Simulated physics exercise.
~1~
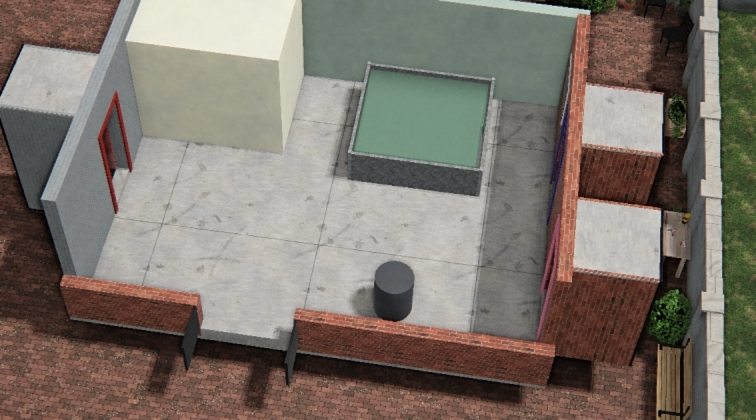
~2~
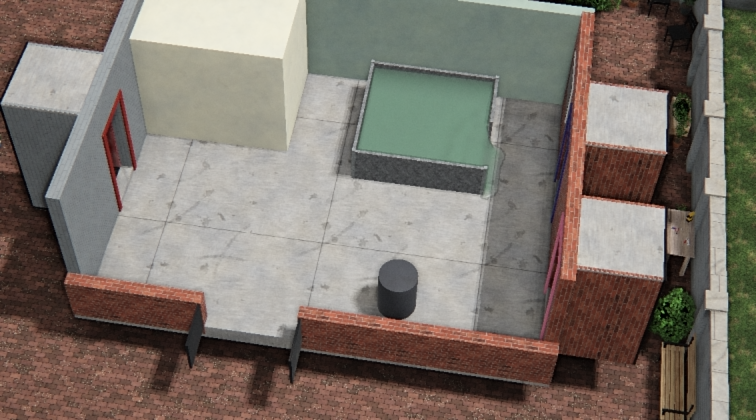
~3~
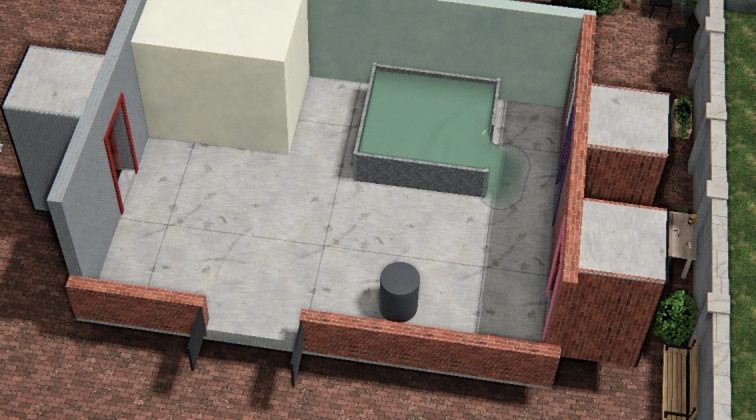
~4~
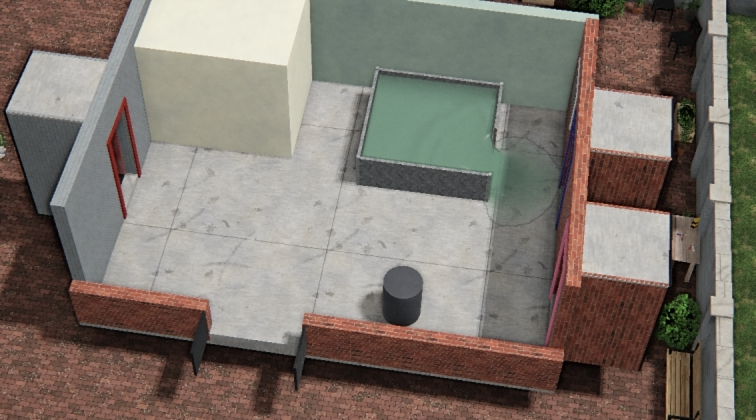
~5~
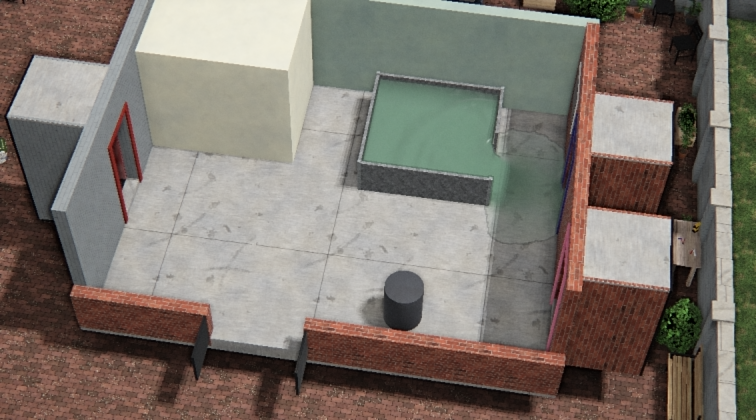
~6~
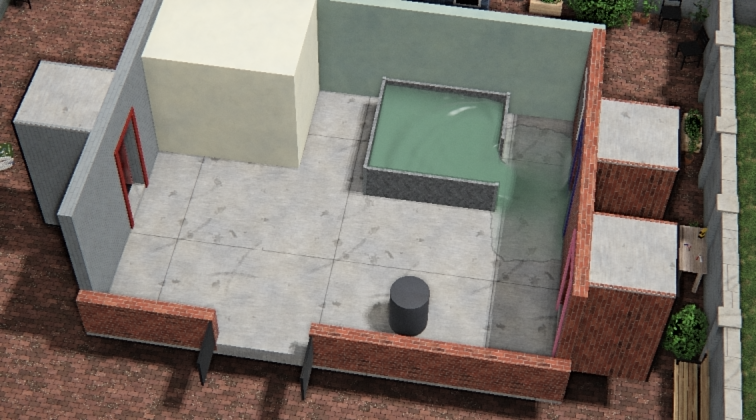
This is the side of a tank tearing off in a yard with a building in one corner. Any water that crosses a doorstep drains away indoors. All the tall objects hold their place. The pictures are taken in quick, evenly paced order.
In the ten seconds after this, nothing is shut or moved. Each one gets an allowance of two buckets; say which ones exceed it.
Going through them: The blue door exceeds it; the pink door does not exceed it; the red door does not exceed it.
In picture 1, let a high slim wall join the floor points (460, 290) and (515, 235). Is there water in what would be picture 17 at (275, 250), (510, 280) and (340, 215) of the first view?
Outcome per location, in sequence: Unsoaked, soaking, unsoaked.
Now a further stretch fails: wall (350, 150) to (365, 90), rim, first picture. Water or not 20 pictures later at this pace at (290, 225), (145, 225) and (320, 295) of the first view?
Point one reached; point two reached; point three not reached.
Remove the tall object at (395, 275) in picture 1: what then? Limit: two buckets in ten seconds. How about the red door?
Observed: Red door misses the mark.
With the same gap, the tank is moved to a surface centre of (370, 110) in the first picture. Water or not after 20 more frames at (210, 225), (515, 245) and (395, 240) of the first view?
Going through the three places: Out of reach, in the spill, out of reach.
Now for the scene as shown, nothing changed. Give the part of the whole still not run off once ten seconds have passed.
About 74 per cent.
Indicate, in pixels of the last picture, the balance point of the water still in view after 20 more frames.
The spot I would choose is (466, 183).
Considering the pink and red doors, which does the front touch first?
Answer: The pink one.
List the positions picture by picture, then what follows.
Still water in the open tank at (423, 118), in the first picture.
Water pours out at (484, 163) and has run to (490, 195), in the second picture.
Water pours out at (486, 166) and has run to (506, 205), in the third picture.
Water pours out at (489, 170) and has run to (557, 174), in the fourth picture.
Water pours out at (490, 175) and has run to (556, 232), in the fifth picture.
The front is at (561, 257), out from the gap at (496, 180), in the sixth picture.
A moment on, water covers 15 % of the floor; the blue door far over two buckets in, the pink door wet at the sill, nothing in, the red door not reached.
Next, water covers 20 % of the floor; the blue door far over two buckets in, the pink door wet at the sill, nothing in, the red door not reached.
Then, water covers 30 % of the floor; the blue door far over two buckets in, the pink door wet at the sill, nothing in, the red door not reached.
Later, water covers 70 % of the floor; the blue door far over two buckets in, the pink door wet at the sill, nothing in, the red door not reached.
In the end, water covers 95 % of the floor; the blue door far over two buckets in, the pink door wet at the sill, nothing in, the red door wet at the sill, nothing in.
